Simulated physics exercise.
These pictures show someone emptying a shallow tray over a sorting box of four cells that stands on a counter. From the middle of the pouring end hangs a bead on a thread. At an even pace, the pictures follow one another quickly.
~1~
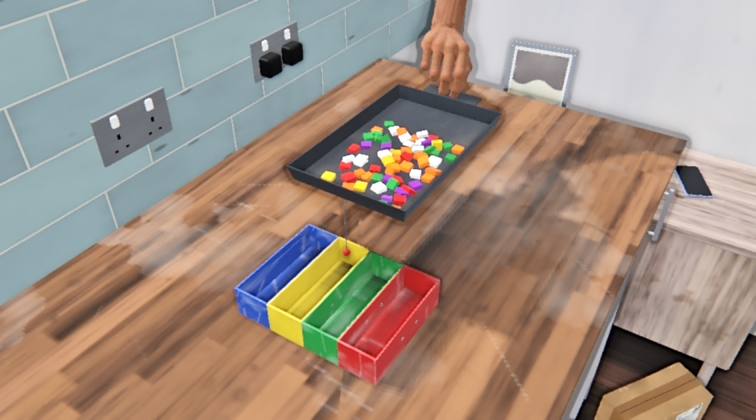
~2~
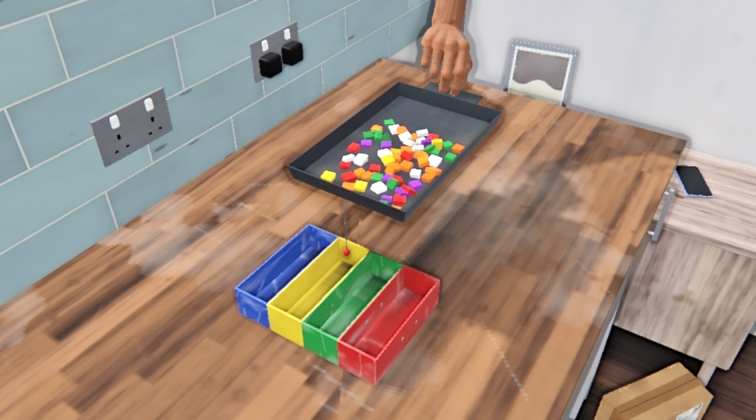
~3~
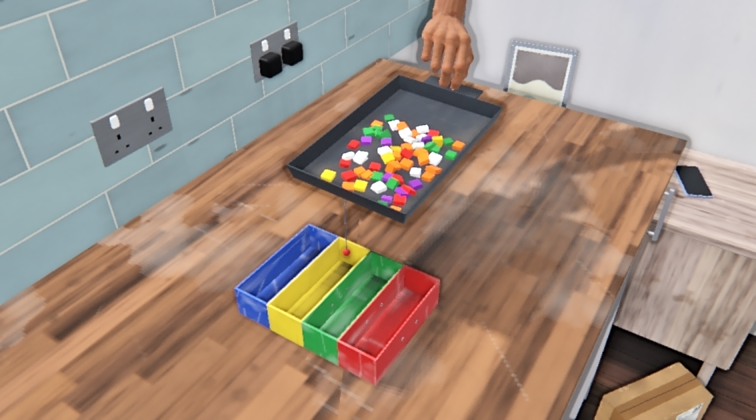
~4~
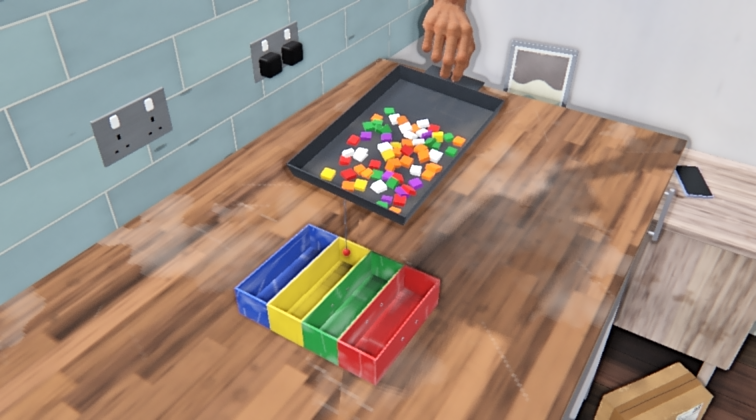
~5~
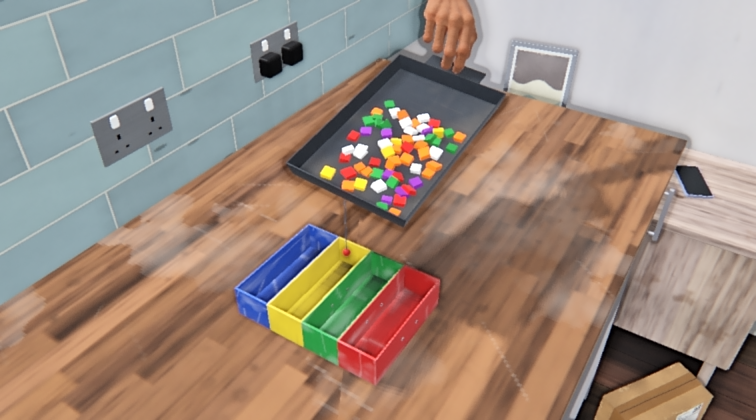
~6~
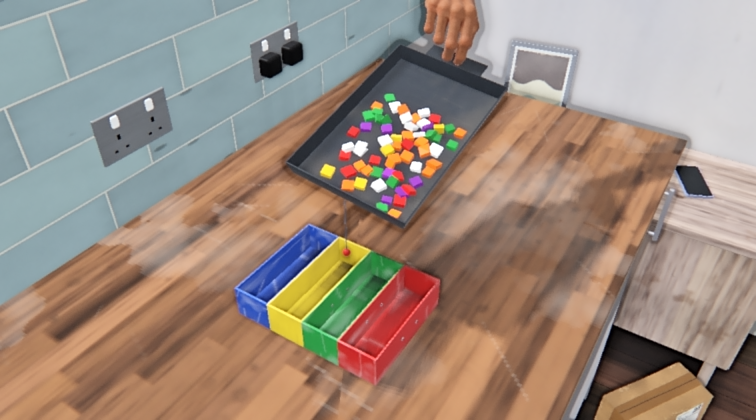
A hand raises the far end of a dark tray of colourful tiles, tilting it gradually.
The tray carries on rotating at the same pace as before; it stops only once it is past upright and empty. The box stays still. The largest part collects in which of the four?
In the red cell.
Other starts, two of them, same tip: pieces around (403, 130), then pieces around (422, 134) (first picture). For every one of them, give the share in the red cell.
Around 60 percent the first time, around 60 percent the second.
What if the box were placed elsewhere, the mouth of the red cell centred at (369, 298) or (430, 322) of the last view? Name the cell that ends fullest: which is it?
Try 1 - that red cell; try 2 - the cell in green.
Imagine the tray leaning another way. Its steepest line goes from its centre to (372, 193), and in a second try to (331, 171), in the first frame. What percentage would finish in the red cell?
First case: 40 %; second case: 0 %.
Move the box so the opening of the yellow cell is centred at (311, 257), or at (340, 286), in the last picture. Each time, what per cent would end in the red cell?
In order: 70 percent and 10 percent.
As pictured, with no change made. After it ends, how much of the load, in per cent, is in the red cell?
Result: Near 60 in a hundred.
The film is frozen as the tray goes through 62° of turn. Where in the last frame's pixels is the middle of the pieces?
In the last view, the load is centred near (396, 176).
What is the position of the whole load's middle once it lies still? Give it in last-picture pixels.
Close to (393, 312) in the last picture.
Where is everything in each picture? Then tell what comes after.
Corners of the pouring end at (293, 165) and (404, 207), level; middle of the load at (397, 159), mosaic tiles; bead on its thread at (347, 252); blue cell at (253, 306); yellow cell at (286, 323); green cell at (320, 341); red cell at (357, 360), in the first picture.
Corners of the pouring end at (293, 165) and (404, 208), level; middle of the load at (397, 158), in the second picture.
Corners of the pouring end at (293, 164) and (404, 210), tipped barely, lowest at the right corner; middle of the load at (397, 155), in the third picture.
Corners of the pouring end at (292, 163) and (404, 212), tipped a little, lowest at the right corner; middle of the load at (397, 152), in the fourth picture.
Corners of the pouring end at (292, 162) and (404, 215), tipped a little, lowest at the right corner; middle of the load at (397, 149), in the fifth picture.
Corners of the pouring end at (292, 161) and (404, 218), tipped clearly, lowest at the right corner; middle of the load at (397, 146); blue cell at (253, 306); yellow cell at (286, 323); green cell at (320, 341); red cell at (357, 360), in the sixth picture.
Soon after the last picture, tray tipped steeply; all on the tray.
A little later, tray tipped past a quarter turn; a small part on the tray; about a third in the red cell; about a third in the green cell; a small part falling or outside the box.
Later still, tray tipped past a quarter turn; about two thirds in the red cell; about a third in the green cell; a stray few falling or outside the box.
At rest, tray tipped past a quarter turn; about two thirds in the red cell; about a third in the green cell; none in the yellow cell; none in the blue cell; a stray few outside the box.
